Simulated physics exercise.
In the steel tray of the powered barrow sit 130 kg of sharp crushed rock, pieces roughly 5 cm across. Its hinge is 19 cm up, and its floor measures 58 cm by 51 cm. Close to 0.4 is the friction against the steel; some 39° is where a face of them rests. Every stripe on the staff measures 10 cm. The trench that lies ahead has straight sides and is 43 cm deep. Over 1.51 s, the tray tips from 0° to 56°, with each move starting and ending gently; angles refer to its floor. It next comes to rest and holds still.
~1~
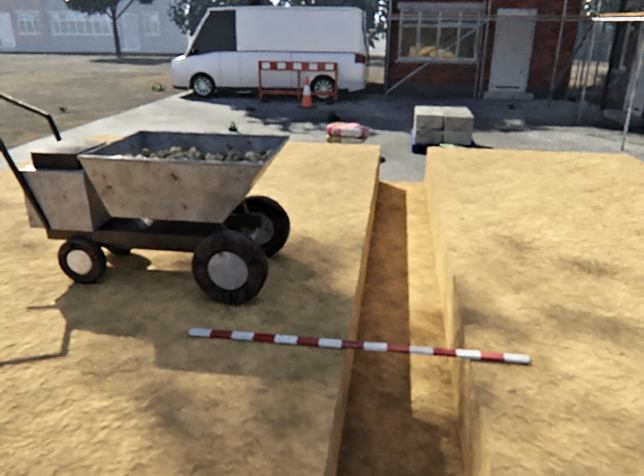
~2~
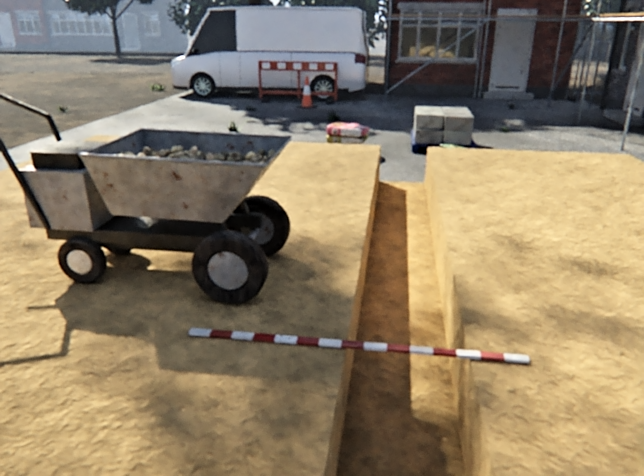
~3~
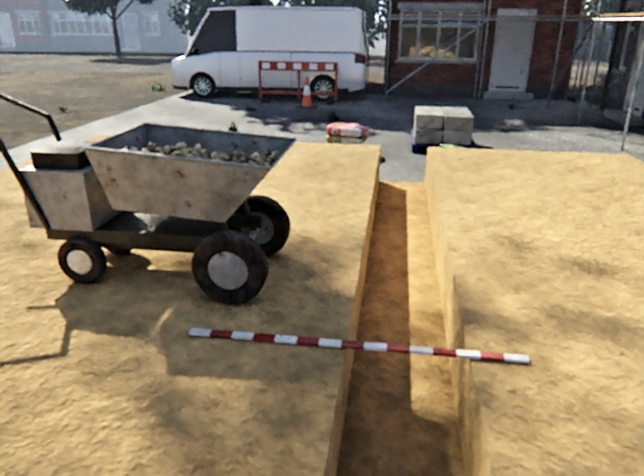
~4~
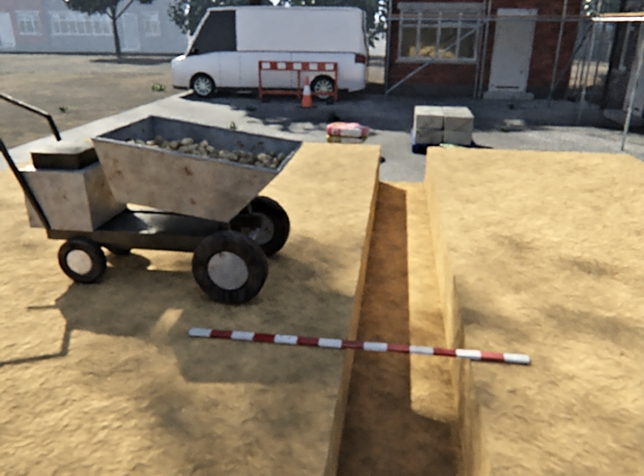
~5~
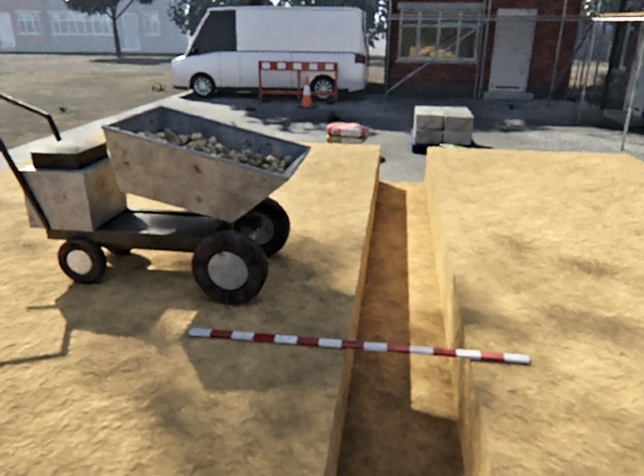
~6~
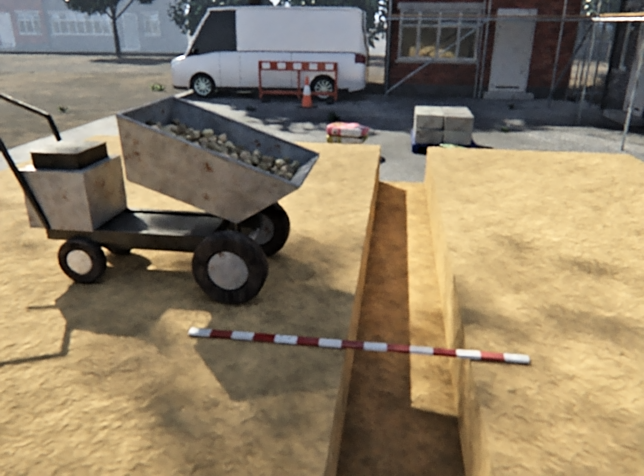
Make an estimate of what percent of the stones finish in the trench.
About 11 percent.
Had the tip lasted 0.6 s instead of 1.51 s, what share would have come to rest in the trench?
35 %.
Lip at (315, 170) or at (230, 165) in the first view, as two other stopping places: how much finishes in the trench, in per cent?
The first gives about 10 percent and the second about 5 percent.
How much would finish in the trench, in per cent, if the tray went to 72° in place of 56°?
I'd guess some 90 in a hundred.
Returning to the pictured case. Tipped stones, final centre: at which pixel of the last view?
Their middle ends up near (392, 362).
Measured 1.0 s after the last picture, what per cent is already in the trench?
0 per cent or so by then.
Then, 0.5 s after the last picture the floor is at 47°, 100 % in the tray; the foremost stones are at (317, 216).
Then, 1.0 s after the last picture the floor is at 56°, 100 % in the tray; the foremost stones are at (353, 234).
Then, 1.4 s after the last picture the floor is at 56°, 97 % in the tray, 1 % short of the trench, 2 % in the trench; the foremost stones are at (403, 358).
Then, 3.3 s after the last picture the floor is at 56°, 89 % in the tray, 11 % in the trench; the foremost stones are at (440, 377).
